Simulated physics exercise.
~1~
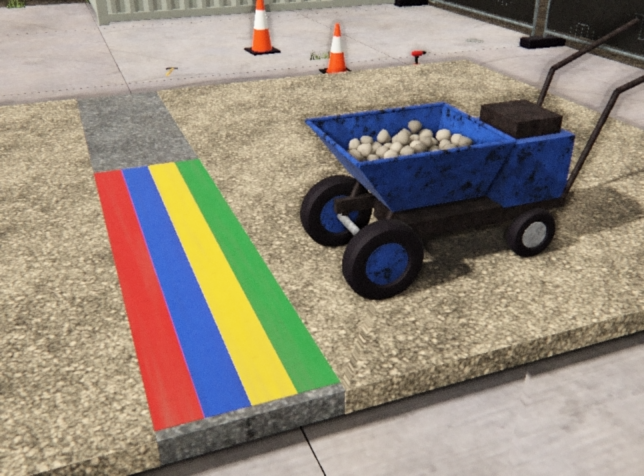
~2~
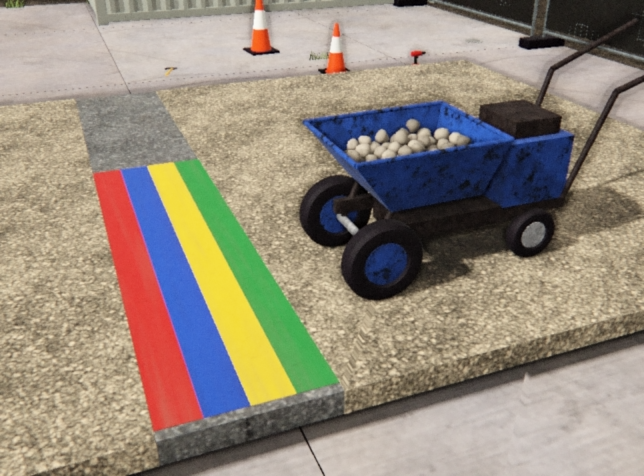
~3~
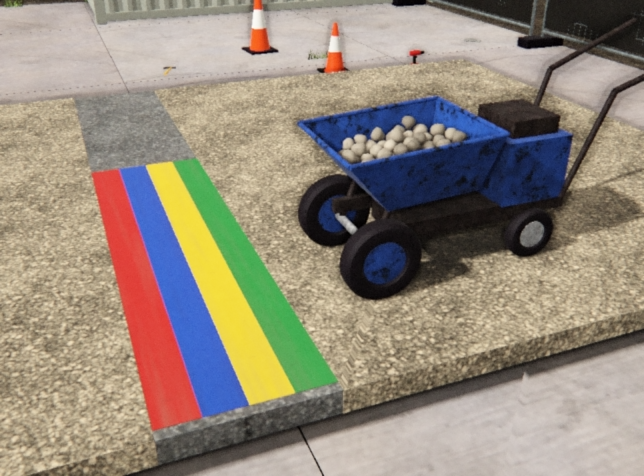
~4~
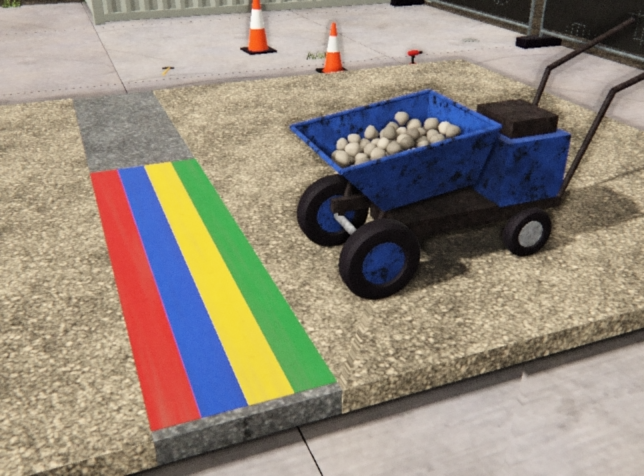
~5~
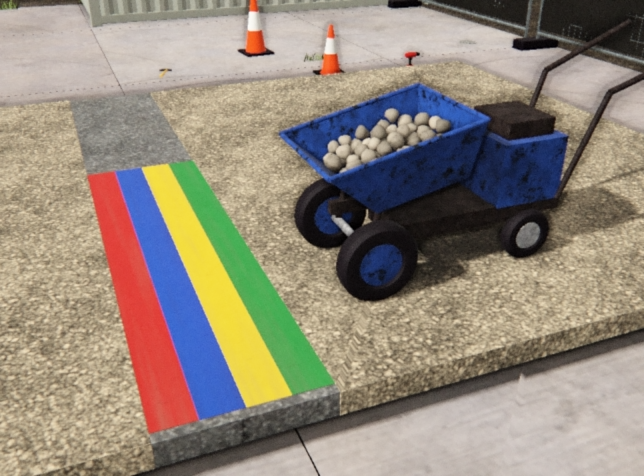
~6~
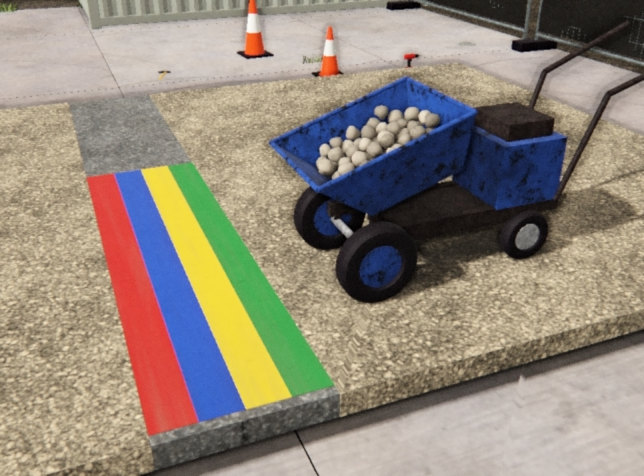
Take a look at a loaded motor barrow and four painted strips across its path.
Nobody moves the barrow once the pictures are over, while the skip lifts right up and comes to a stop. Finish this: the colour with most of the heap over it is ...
... Yellow.
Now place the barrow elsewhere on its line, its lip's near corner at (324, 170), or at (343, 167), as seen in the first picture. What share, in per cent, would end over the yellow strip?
The first gives close to 20 per cent and the second 40 per cent.
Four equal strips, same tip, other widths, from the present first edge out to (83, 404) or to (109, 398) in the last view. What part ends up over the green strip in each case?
I'd say some 20 % for the first and some 10 % for the second.
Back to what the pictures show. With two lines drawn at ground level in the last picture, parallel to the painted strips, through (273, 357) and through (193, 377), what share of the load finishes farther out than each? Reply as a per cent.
I'd say some 80 in a hundred, and after that 20 in a hundred.
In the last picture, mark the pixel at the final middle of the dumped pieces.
At about (202, 298).
Shortly afterwards, skip tipped steeply; the whole lot in the skip.
Next, skip tipped right over; near two thirds in the skip; only a few over the green strip; near a quarter over the yellow strip; a little over the blue strip.
Some moments later, skip tipped right over; a little in the skip; a little over the green strip; near a third over the yellow strip; near a quarter over the blue strip; a little over the red strip; a little off the paint.
In the end, skip tipped right over; a little in the skip; a little over the green strip; near a third over the yellow strip; near a quarter over the blue strip; a little over the red strip; a little off the paint.
